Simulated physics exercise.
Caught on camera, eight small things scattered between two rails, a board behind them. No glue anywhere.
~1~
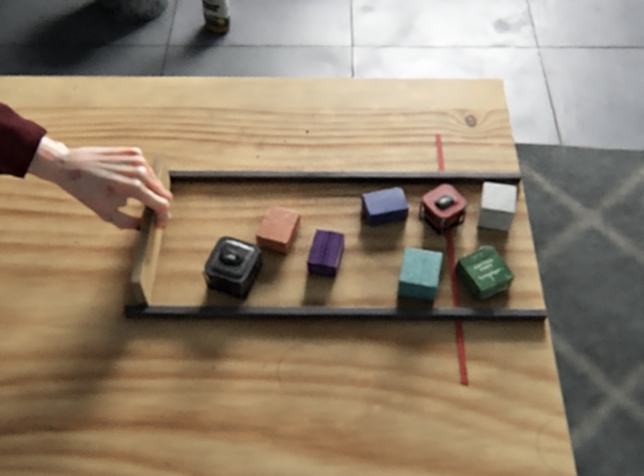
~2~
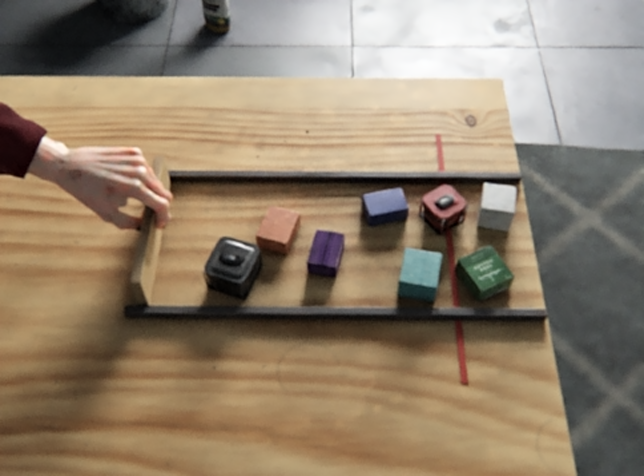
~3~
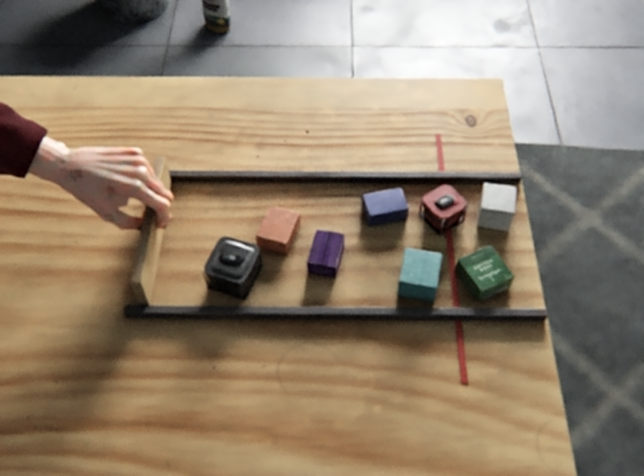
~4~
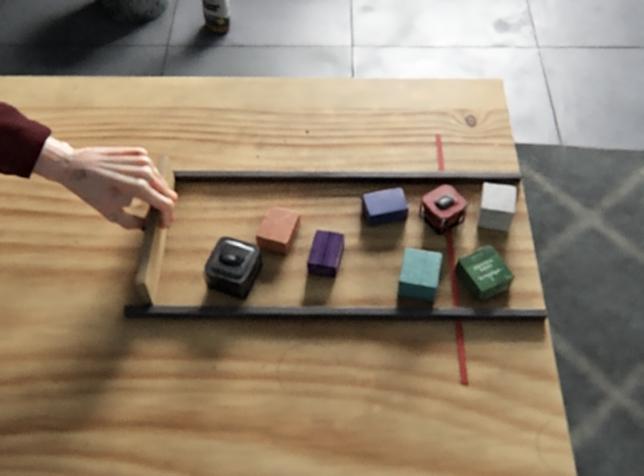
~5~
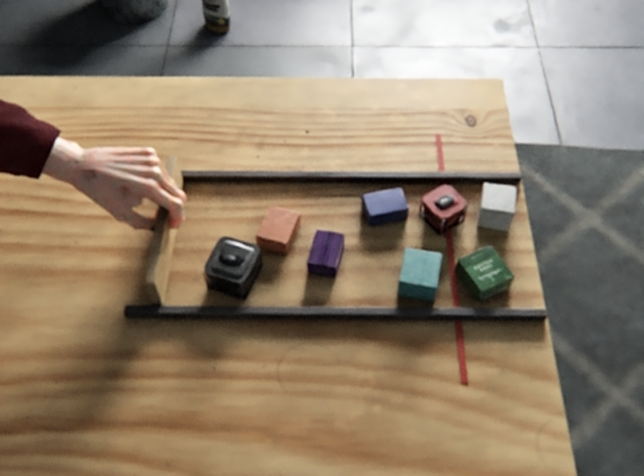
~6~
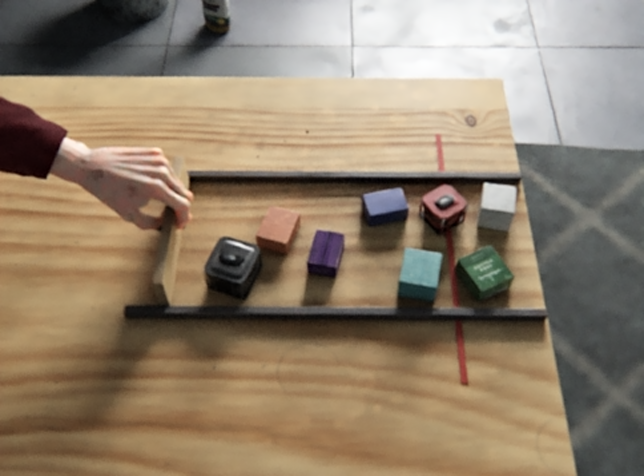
On a wooden table, a hand slides a board slightly right toward eight still objects.
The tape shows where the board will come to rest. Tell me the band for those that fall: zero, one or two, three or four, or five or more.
The number that fall off is one or two.
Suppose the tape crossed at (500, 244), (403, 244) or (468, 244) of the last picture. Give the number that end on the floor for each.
Try by try, 5, 0 and 2.
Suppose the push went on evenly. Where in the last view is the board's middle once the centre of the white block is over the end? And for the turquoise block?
Its middle is around (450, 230) and around (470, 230).
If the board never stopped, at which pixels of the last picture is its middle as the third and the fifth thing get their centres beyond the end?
Its middle is around (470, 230) and later (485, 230).
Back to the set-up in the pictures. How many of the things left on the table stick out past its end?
That would be 2.
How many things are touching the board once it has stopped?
That makes 3.
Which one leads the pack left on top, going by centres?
That is the white block.
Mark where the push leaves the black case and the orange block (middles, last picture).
About (477, 265), and the other about (466, 230).
Early on, none off yet; white block at rest near (496, 207); green box at rest near (484, 273); red case at rest near (443, 209).
Finally, the number that fall off is one or two; lost, green box.
